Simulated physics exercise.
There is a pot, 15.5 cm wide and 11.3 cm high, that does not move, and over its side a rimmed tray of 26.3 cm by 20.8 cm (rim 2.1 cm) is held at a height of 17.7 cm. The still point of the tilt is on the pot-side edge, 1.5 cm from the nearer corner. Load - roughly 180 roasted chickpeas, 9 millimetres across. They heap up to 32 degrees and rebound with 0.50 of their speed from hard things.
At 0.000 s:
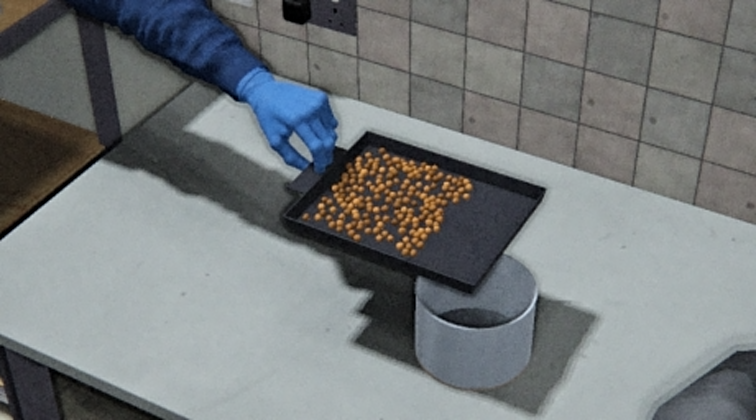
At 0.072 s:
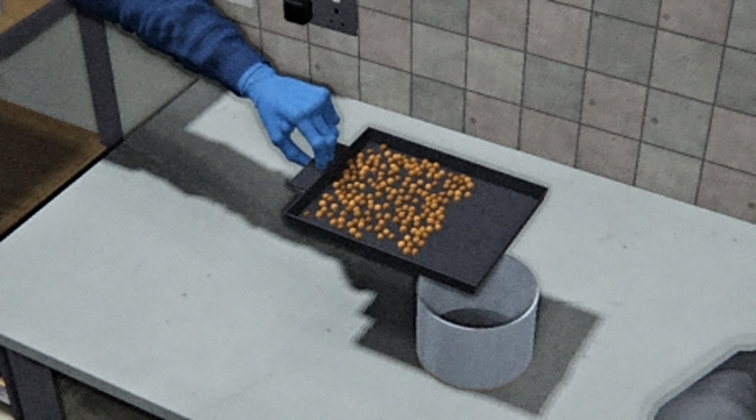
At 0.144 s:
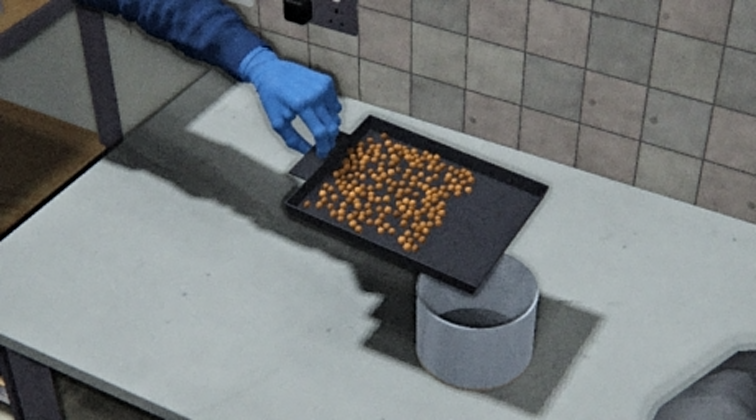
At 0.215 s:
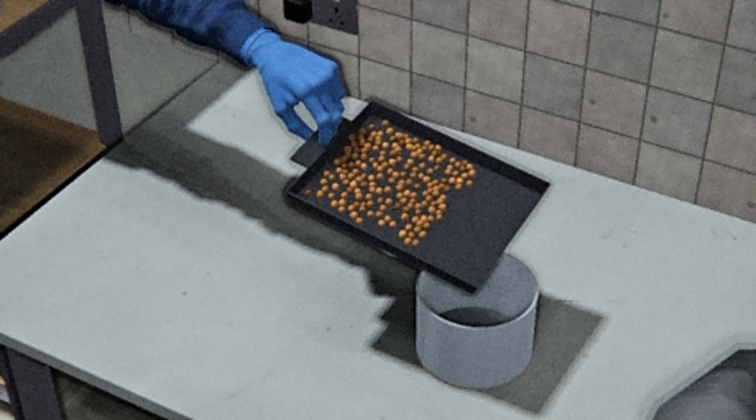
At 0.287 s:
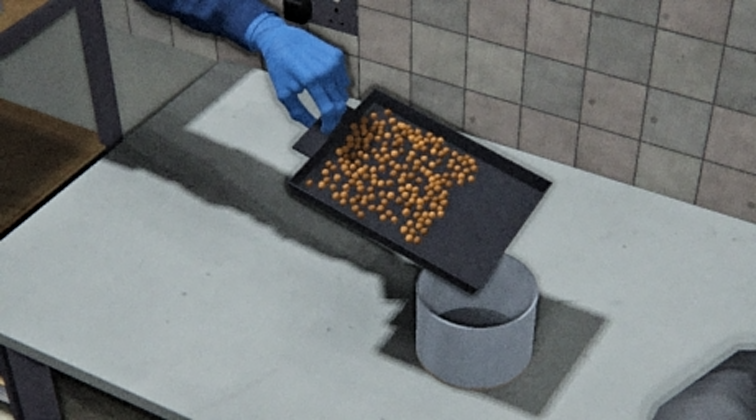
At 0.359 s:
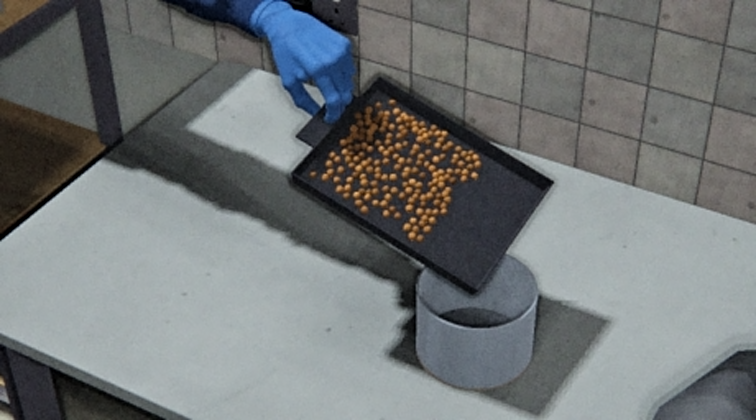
On a pale worktop beside a tiled wall, a blue-gloved hand raised the left side of a dark tray of roasted chickpeas, steadily tilting it toward a grey pot while the chickpeas stayed bunched together.
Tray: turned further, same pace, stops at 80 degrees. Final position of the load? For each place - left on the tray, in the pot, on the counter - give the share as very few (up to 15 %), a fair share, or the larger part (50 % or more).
Tray: The larger part; pot: Very few; counter: A fair share.
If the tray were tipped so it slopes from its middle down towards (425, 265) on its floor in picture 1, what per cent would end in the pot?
Something like 0 in a hundred.
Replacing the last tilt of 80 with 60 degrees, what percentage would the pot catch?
Around 0 %, I reckon.
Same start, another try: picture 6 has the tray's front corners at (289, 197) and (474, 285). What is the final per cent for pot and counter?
Pot 0 % / counter 5 %.
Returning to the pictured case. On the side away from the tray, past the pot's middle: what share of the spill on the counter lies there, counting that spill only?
About 100 %.
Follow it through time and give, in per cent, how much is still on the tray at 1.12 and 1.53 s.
Estimates: 90; 85.
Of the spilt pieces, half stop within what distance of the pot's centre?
16 cm.
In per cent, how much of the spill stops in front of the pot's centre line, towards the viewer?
Roughly 90 percent of the spill.
After 0.82 s, tilt 48 degrees; the tray holds 100 %, the pot 0 %.
Then, at 1.12 s, tilt 67 degrees; the tray holds 90 %, the pot 0 %.
After 1.53 s, tilt 80 degrees; the tray holds 85 %, the pot 0 %.
At rest (2.7 s), tray 70 %, pot 0 %, counter 30 %.
